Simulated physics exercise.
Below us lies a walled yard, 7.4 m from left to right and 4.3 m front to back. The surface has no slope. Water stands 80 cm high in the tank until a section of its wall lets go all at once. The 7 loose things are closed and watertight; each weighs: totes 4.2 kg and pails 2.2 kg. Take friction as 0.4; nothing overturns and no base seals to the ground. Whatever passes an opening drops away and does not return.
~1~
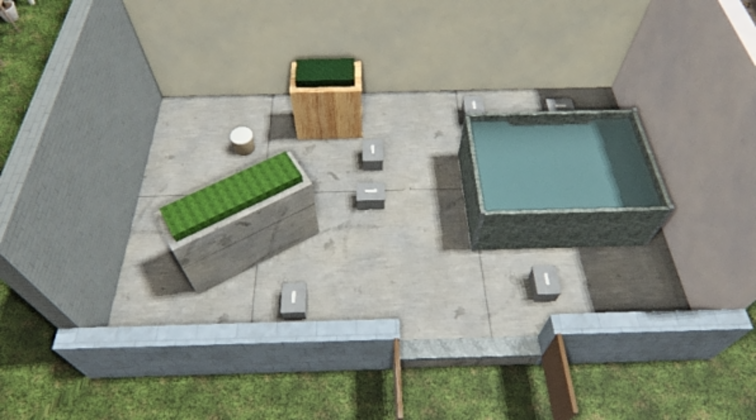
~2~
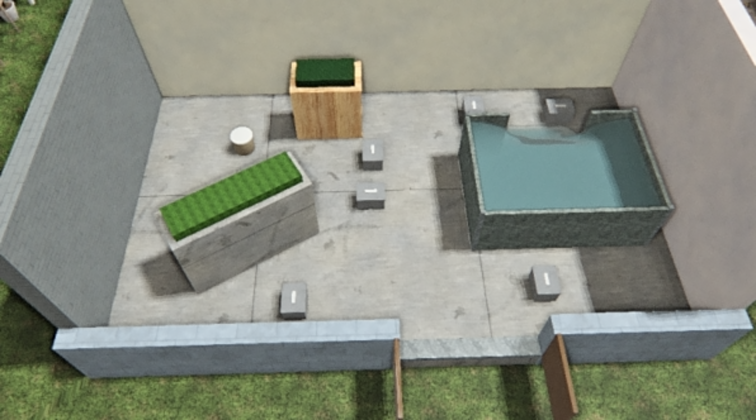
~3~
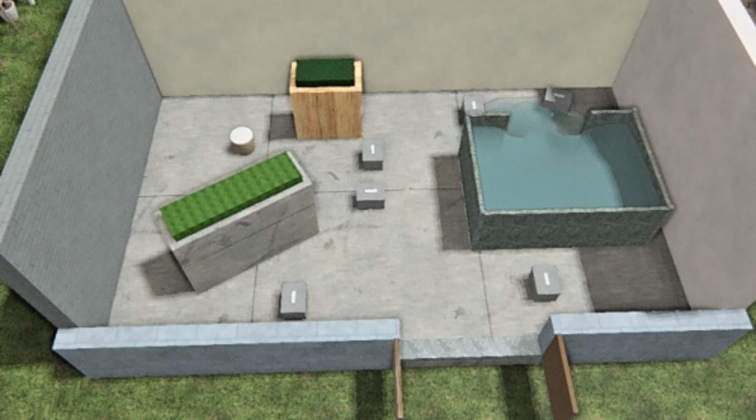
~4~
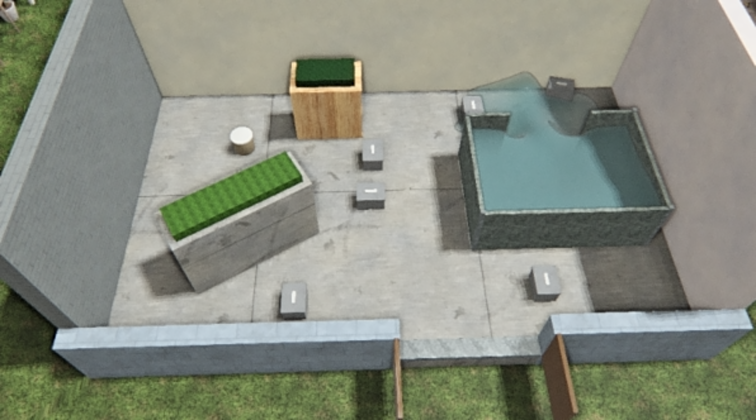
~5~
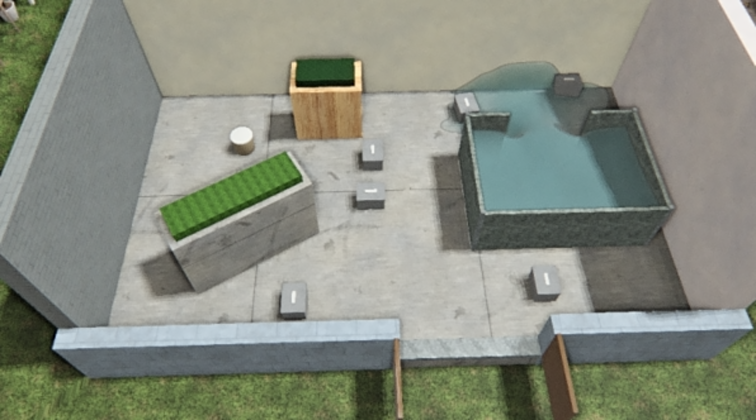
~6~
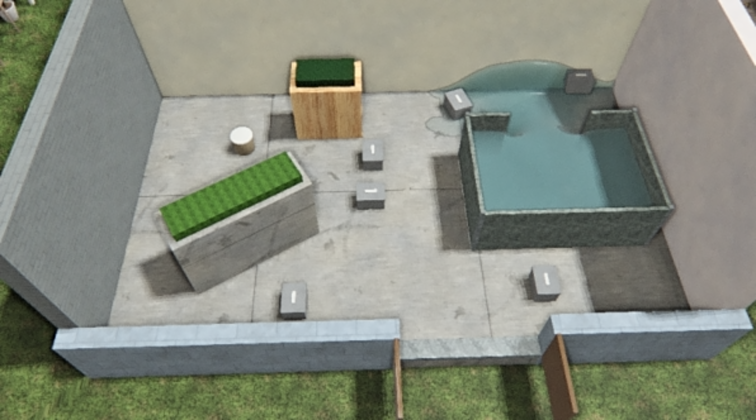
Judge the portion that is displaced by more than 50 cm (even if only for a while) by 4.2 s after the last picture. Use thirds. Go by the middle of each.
It is at least two thirds.
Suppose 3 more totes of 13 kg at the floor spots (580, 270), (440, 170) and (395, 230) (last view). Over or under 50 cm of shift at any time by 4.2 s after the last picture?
In turn: Under, less, less.
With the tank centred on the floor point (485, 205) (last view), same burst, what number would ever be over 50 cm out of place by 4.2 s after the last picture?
Then 6.
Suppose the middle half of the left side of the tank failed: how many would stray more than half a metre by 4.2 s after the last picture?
Then 4.
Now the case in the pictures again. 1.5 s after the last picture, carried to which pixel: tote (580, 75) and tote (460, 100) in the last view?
Near (568, 106) and (361, 170).
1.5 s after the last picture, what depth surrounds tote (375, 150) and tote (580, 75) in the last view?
Roughly 3 and 15 cm.
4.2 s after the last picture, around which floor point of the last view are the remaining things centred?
At about (362, 250).
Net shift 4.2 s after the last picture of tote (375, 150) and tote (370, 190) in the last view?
In that order: 250 cm, 200 cm.
Then, 0.4 s after the last picture 2 of 7 are over 50 cm from their spots; 1 afloat.
Then, 1.5 s after the last picture 2 of 7 are over 50 cm from their spots; 2 afloat.
Then, 2.8 s after the last picture 3 of 7 are over 50 cm from their spots; 3 afloat.
Then, 4.2 s after the last picture 5 of 7 are over 50 cm from their spots, and 6 have been at some point; 6 afloat.
